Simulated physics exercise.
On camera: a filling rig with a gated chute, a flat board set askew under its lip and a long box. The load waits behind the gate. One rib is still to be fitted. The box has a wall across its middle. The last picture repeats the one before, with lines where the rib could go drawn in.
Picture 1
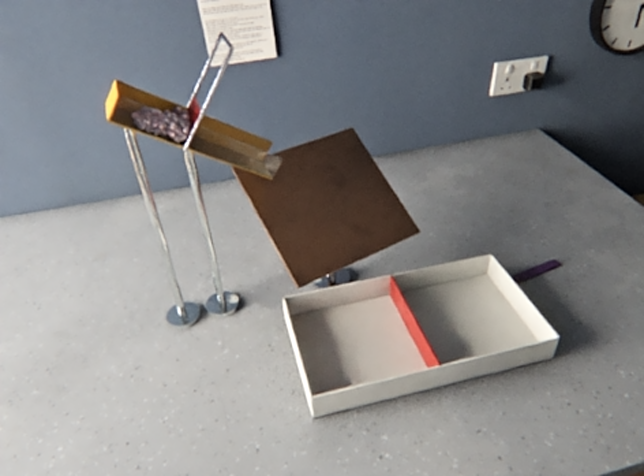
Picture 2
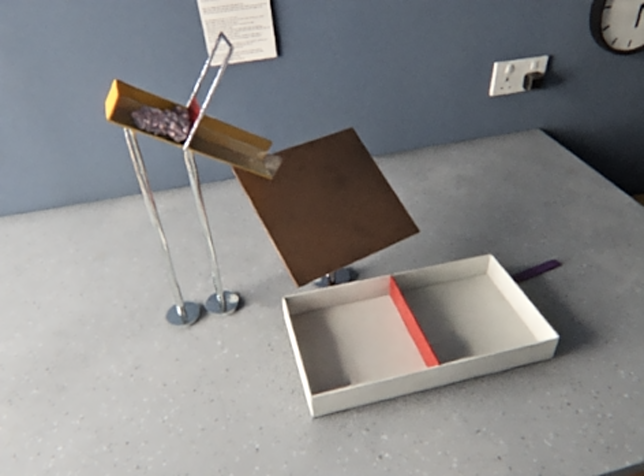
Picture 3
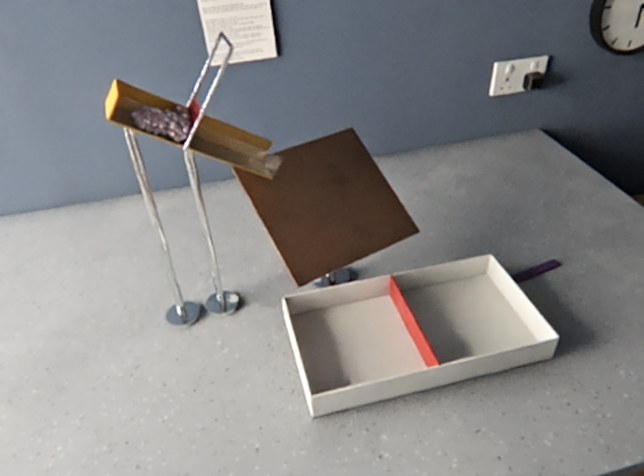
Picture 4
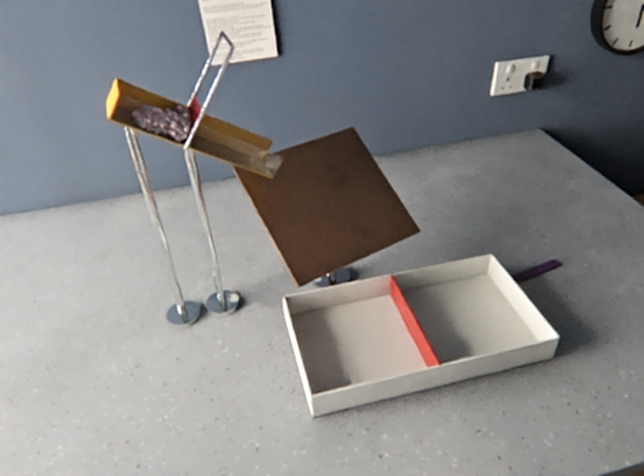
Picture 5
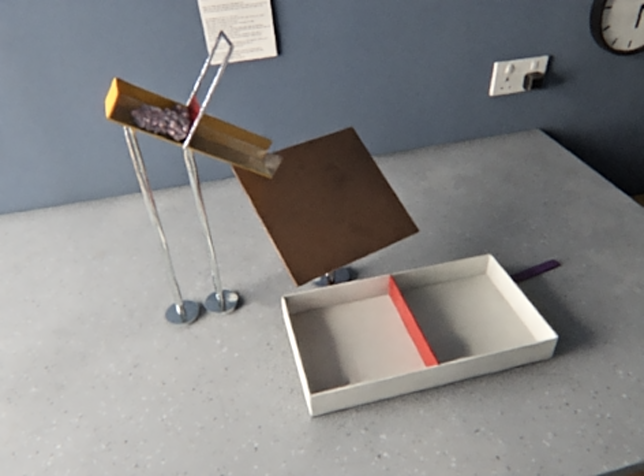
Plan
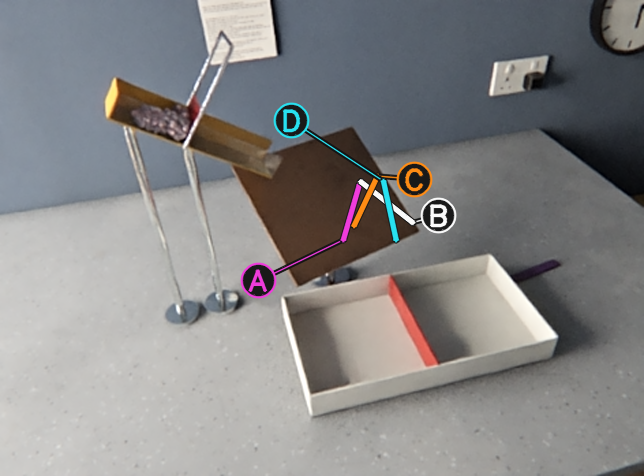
In the video, small purplish beads rest behind a red gate in a sloping yellow chute on thin metal legs, beside a tilted brown board and a white box with a red divider, and nothing visibly moves.
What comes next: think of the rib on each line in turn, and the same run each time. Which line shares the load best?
The answer is line D.
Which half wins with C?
More lands on the left.
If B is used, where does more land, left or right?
Right.
On the marked copy, line A from (359, 184) to (343, 239); line B from (360, 181) to (412, 222); line C from (377, 176) to (354, 225); line D from (383, 181) to (396, 239).
Choosing A, of what is caught, most in the left half, a small part in the right.
Choosing B, of what is caught, a small part in the left half, nearly all in the right.
Choosing C, of what is caught, most in the left half, about a quarter in the right.
Choosing D, of what is caught, about two thirds in the left half, about a third in the right.
